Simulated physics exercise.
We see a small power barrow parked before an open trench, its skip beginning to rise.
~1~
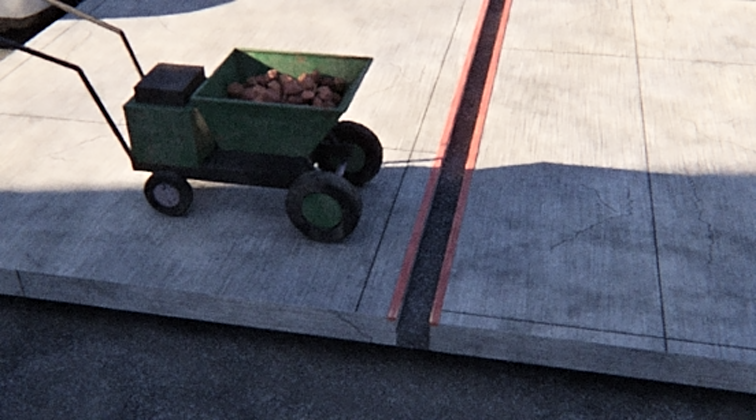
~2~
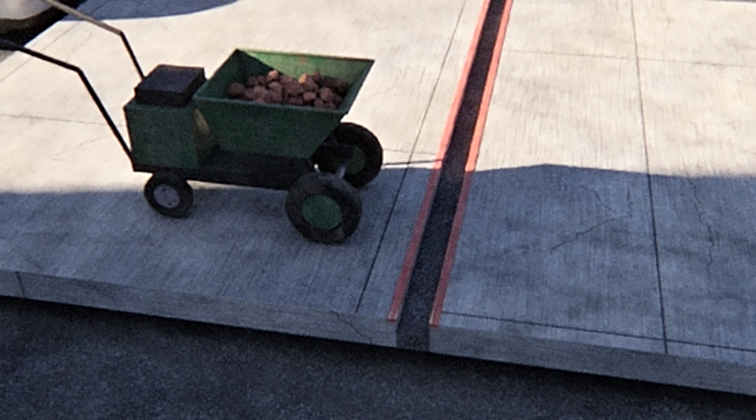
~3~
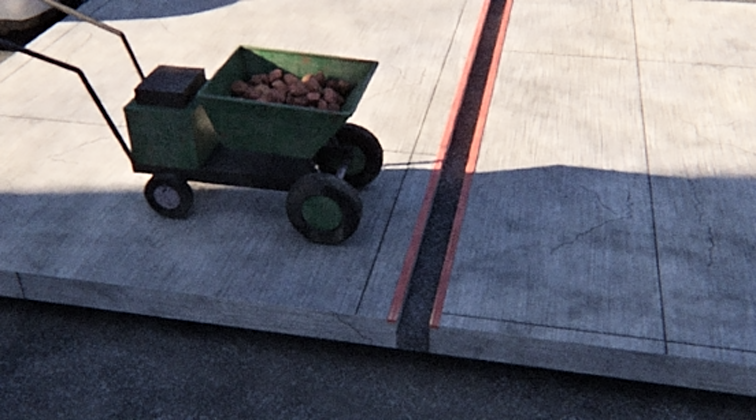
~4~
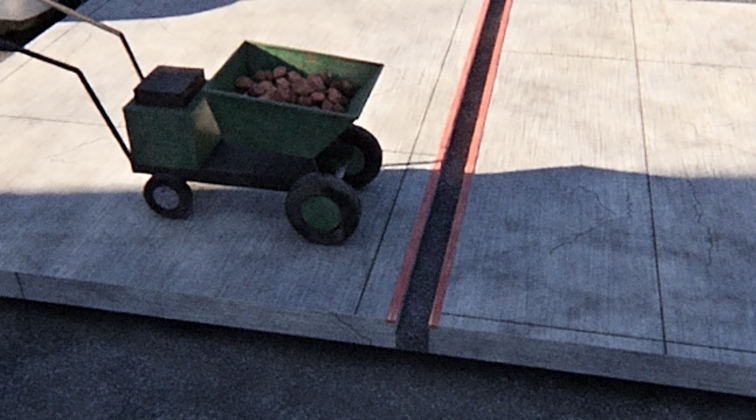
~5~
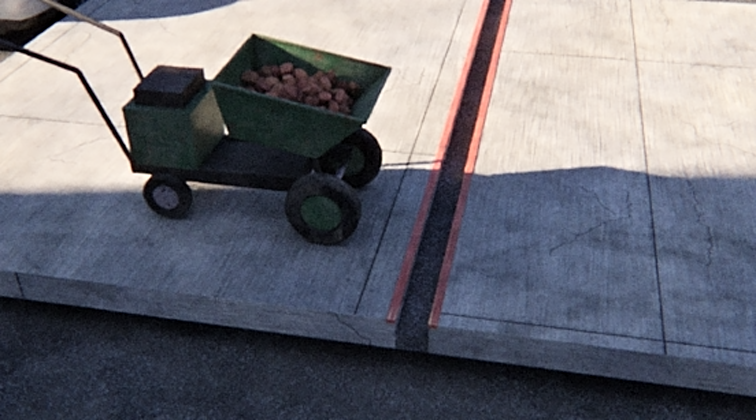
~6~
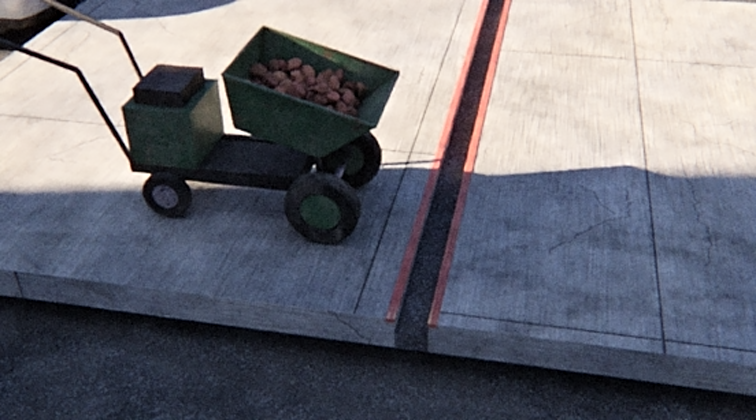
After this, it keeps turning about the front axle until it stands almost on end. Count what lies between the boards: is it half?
It catches less than half.
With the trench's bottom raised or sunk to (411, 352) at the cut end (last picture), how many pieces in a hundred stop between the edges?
Near 10 %.
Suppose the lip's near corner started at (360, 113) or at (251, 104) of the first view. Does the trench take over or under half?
At the first place below a half, at the second below a half.
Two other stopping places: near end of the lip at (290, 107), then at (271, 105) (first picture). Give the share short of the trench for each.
First some 30, then 50 per cent.
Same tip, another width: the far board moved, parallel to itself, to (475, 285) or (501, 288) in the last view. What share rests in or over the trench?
First some 60, then 90 per cent.
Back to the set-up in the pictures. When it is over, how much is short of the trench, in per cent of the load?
Near 0 %.
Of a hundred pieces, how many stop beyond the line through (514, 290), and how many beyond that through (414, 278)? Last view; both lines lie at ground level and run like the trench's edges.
Near 10 % and 80 %.
Just after the last frame, skip tipped steeply; every one in the skip.
A moment on, skip tipped right over; the larger part in the skip; about a tenth beyond it; just a few falling.
Further on, skip tipped right over; roughly a quarter in the skip; about a tenth in or heaped over the trench; roughly two thirds beyond it.
When it is over, skip tipped right over; roughly a quarter in the skip; about a tenth in or heaped over the trench; roughly two thirds beyond it.
